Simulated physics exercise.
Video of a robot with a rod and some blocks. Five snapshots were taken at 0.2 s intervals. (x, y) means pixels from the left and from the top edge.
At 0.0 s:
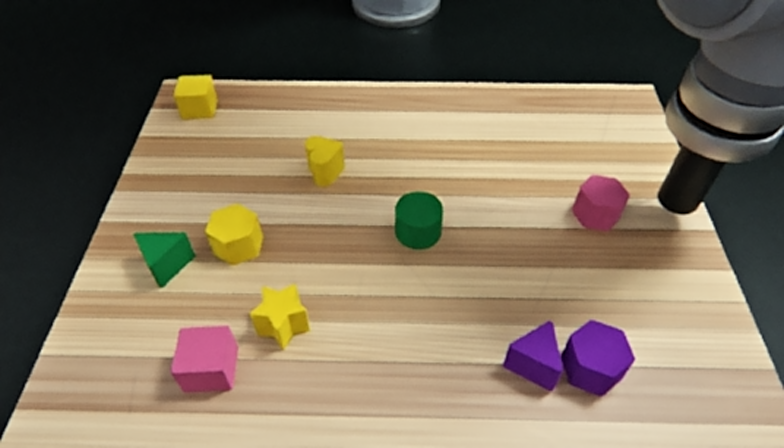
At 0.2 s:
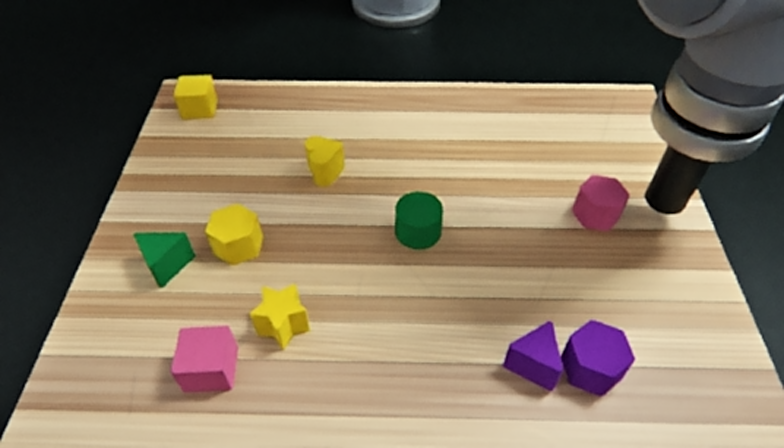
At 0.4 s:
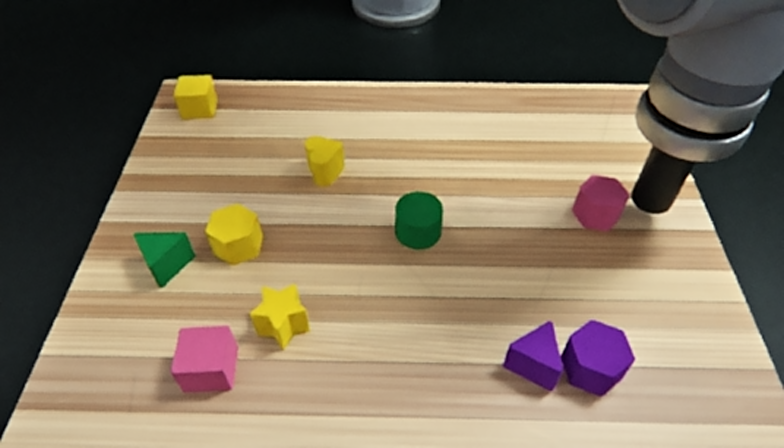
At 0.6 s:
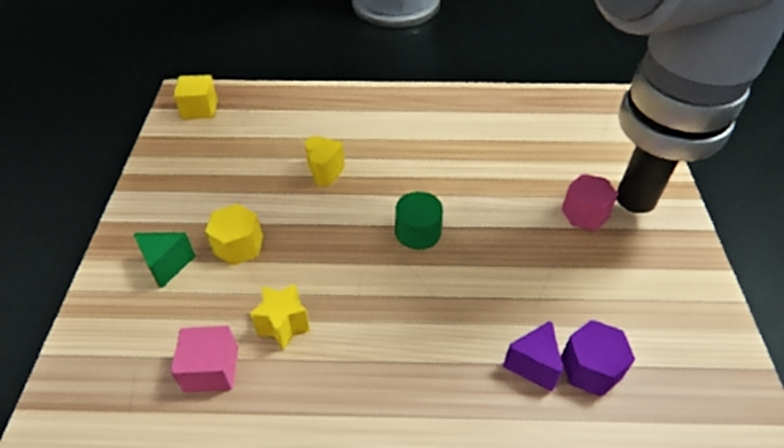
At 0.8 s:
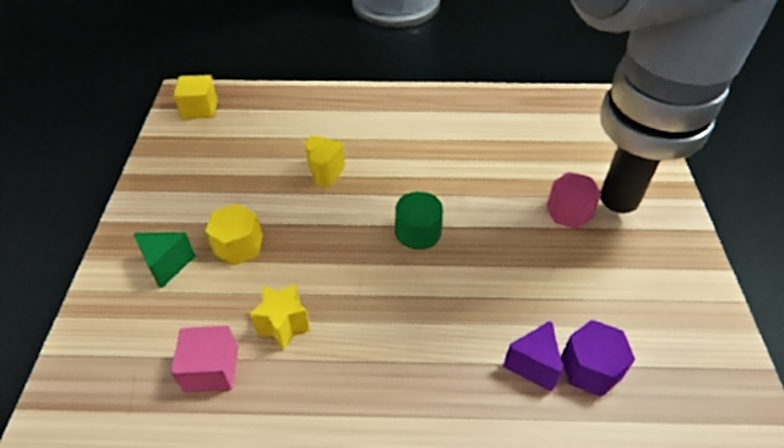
At first, a robot arm's dark rod stands to the right of a pink six-sided block on a wooden board scattered with yellow, green, pink and purple blocks. The rod moves left until it meets the block, then pushes it a short way left while the other blocks stay still.
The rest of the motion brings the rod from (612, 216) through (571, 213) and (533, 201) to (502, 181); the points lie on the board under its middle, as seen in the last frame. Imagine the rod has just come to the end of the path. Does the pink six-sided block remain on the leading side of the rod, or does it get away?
The rod keeps it before itself.
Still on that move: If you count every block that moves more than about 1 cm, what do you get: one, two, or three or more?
A single block is moved.
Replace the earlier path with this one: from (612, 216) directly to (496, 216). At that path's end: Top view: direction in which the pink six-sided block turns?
It rotates clockwise.
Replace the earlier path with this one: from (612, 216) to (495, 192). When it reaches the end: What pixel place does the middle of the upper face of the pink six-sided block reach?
The point I'd pick in the picture is (457, 165).
What follows on the original path. One third of the way, rod (577, 196); pink six-sided block (537, 180), turned 20° clockwise.
Two thirds of the way, rod (537, 184); pink six-sided block (498, 167), turned 25° clockwise.
At the end, rod (506, 164); pink six-sided block (466, 153).
